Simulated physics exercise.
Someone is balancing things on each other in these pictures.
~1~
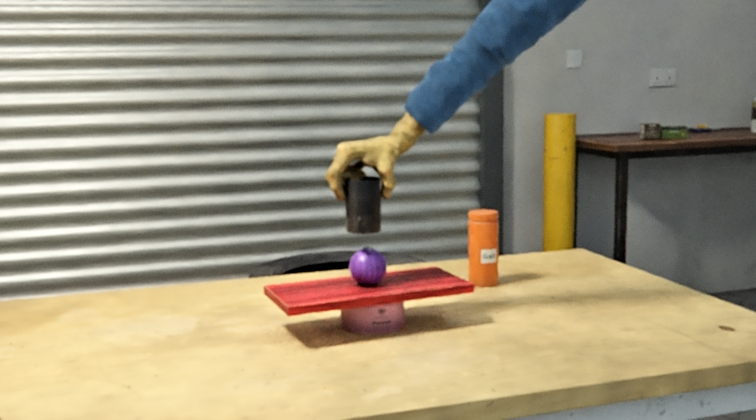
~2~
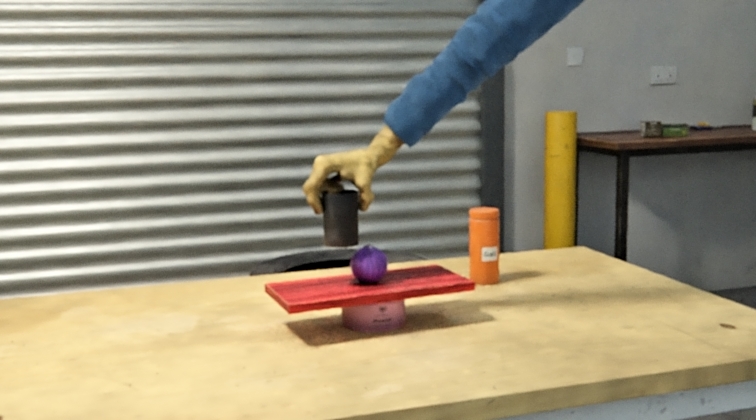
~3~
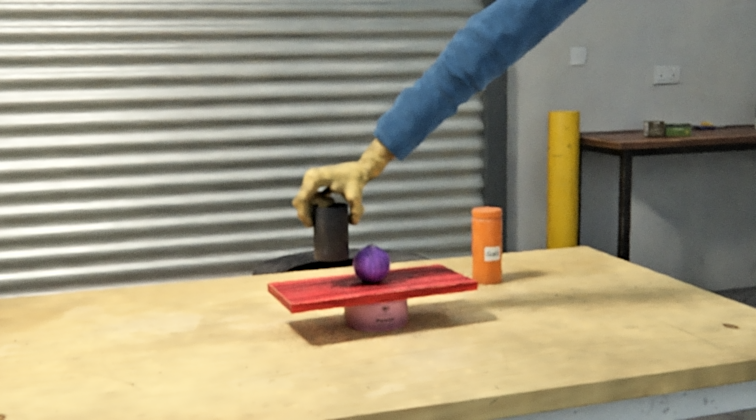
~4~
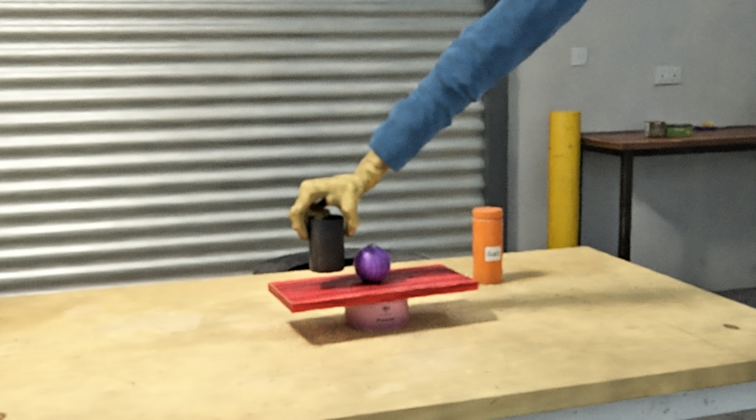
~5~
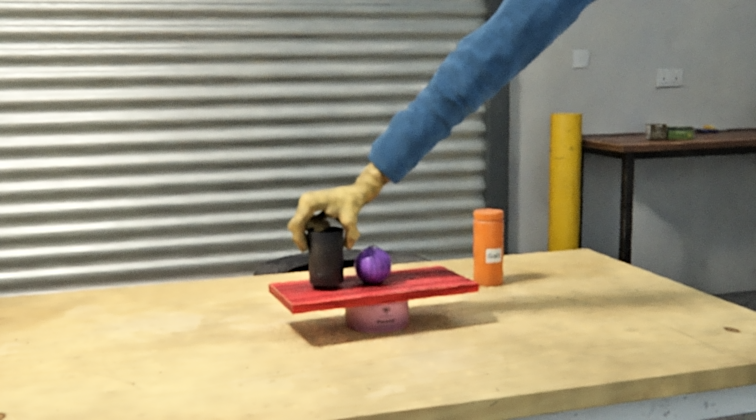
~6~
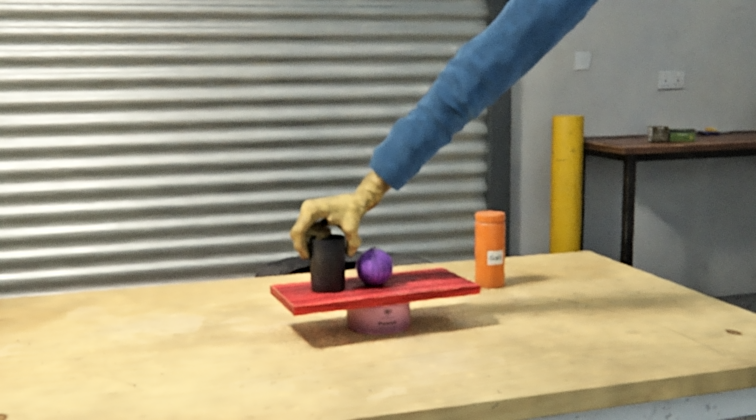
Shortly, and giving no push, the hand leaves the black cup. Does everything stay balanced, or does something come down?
It all stays balanced.
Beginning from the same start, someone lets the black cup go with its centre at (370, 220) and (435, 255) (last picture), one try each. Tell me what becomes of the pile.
First try: The pile topples; second try: It stands firm.
Then, 0.30 s after the last picture, nothing has stirred.
Then, 0.70 s after the last picture, black cup resting near (328, 264).
At rest, all 5 in place. Seen from the same camera at the end, black cup near (328, 264). The pile stays up.
